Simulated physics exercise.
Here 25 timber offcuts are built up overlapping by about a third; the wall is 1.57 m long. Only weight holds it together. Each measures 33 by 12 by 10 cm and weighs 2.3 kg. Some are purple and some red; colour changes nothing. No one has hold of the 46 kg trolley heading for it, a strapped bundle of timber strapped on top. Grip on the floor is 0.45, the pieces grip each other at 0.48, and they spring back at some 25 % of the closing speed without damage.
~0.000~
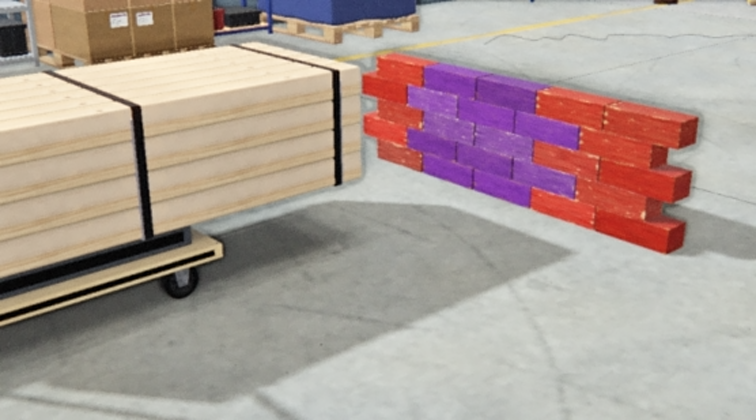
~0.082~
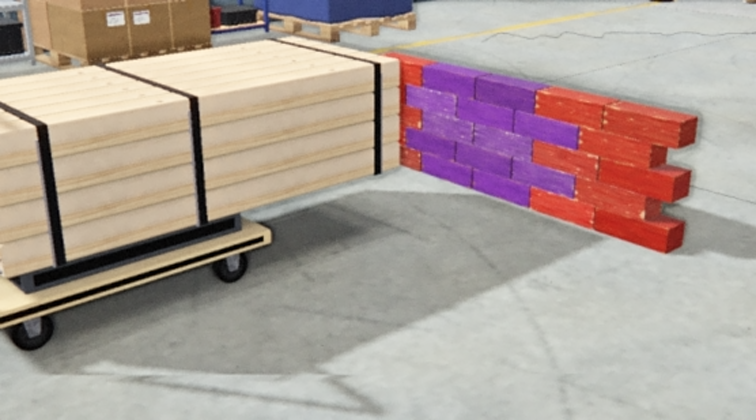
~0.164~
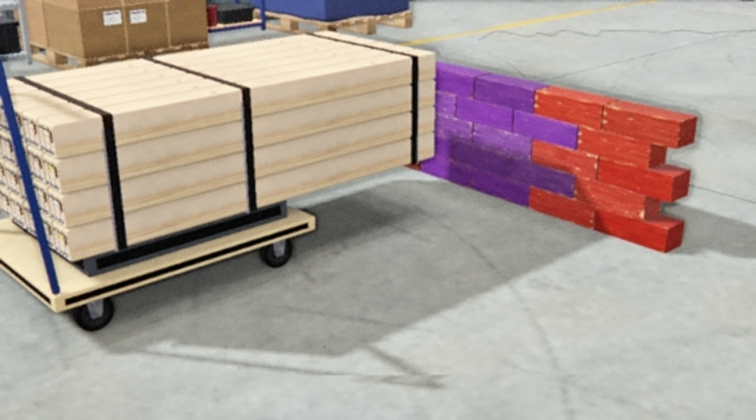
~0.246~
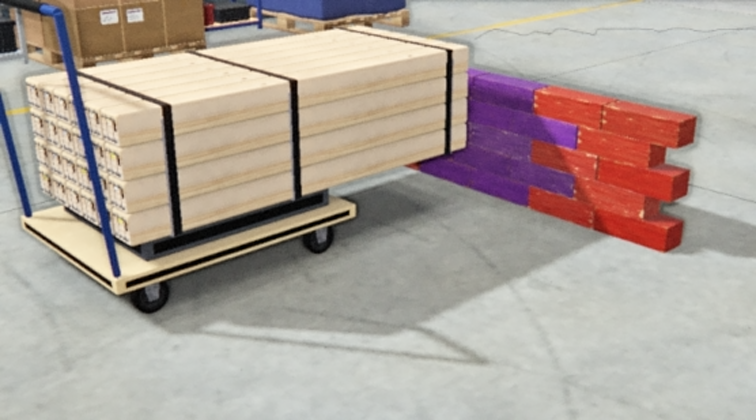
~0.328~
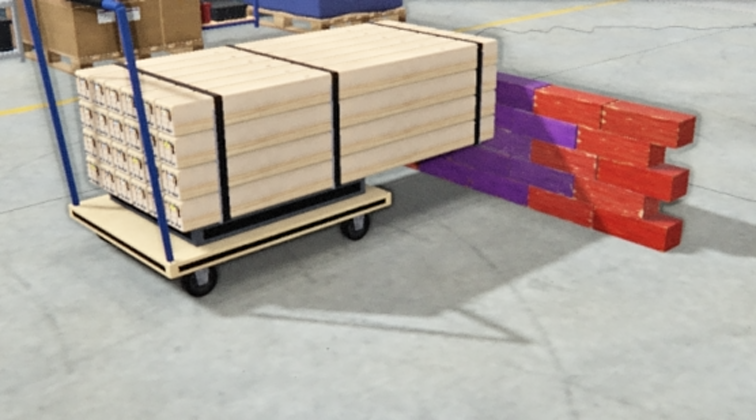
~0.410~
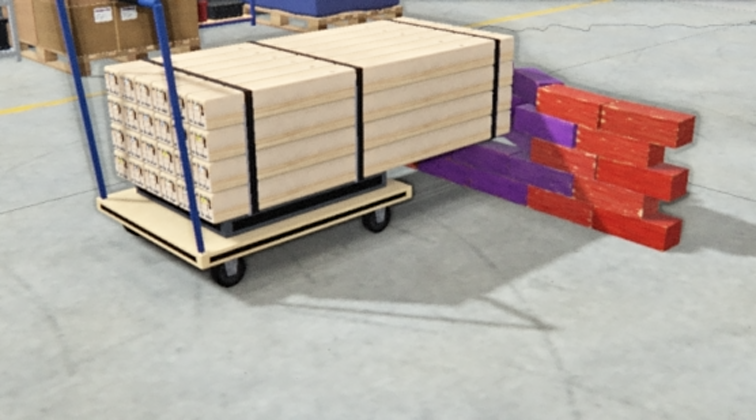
On a concrete warehouse floor, a flat trolley with a blue handle, stacked with strapped pale timber, rolls in from the left toward a low wall of red and purple blocks. The overhanging load covers more of the wall's left side, then pushes into it, shifting several purple blocks slightly.
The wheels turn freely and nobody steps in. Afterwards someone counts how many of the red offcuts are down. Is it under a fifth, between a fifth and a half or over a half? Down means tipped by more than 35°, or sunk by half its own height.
Ending down: Between a fifth and a half.
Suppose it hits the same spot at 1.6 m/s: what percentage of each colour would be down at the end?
In that case red 40, purple 80 per cent.
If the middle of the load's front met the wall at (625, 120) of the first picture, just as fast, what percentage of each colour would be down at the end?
In that case red 50, purple 20 per cent.
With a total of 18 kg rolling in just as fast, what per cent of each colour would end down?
In that case red 40, purple 80 per cent.
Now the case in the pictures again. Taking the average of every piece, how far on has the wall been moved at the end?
About 45 cm.
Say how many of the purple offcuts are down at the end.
Ending so: Purple 9.
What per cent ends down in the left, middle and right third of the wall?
In per cent: Left 80, middle 80, right 20.
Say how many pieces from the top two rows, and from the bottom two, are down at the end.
From the top 8, from the bottom 3.
After 0.54 s, load 32 cm past the wall's line, still rolling; 3 of the 13 red offcuts down (9 of 25 in all colours); top red offcut 6° from how it stood, 13 cm lower; top purple offcut 33° from how it stood, 8 cm lower.
After 0.84 s, load 72 cm past the wall's line, still rolling; 4 of the 13 red offcuts down (11 of 25 in all colours); top red offcut upside down; top purple offcut 14° from how it stood, 38 cm lower.
After 1.22 s, load 1.03 m past the wall's line, still rolling; 5 of the 13 red offcuts down (14 of 25 in all colours); top red offcut upside down; top purple offcut 42 cm lower.
In the end (3.0 s), load 1.28 m past the wall's line, stopped; 5 of the 13 red offcuts down (14 of 25 in all colours); top red offcut upside down; top purple offcut 42 cm lower. That is 38 per cent. From the last view, middles, top red offcut near (559, 94), top purple offcut near (724, 150).
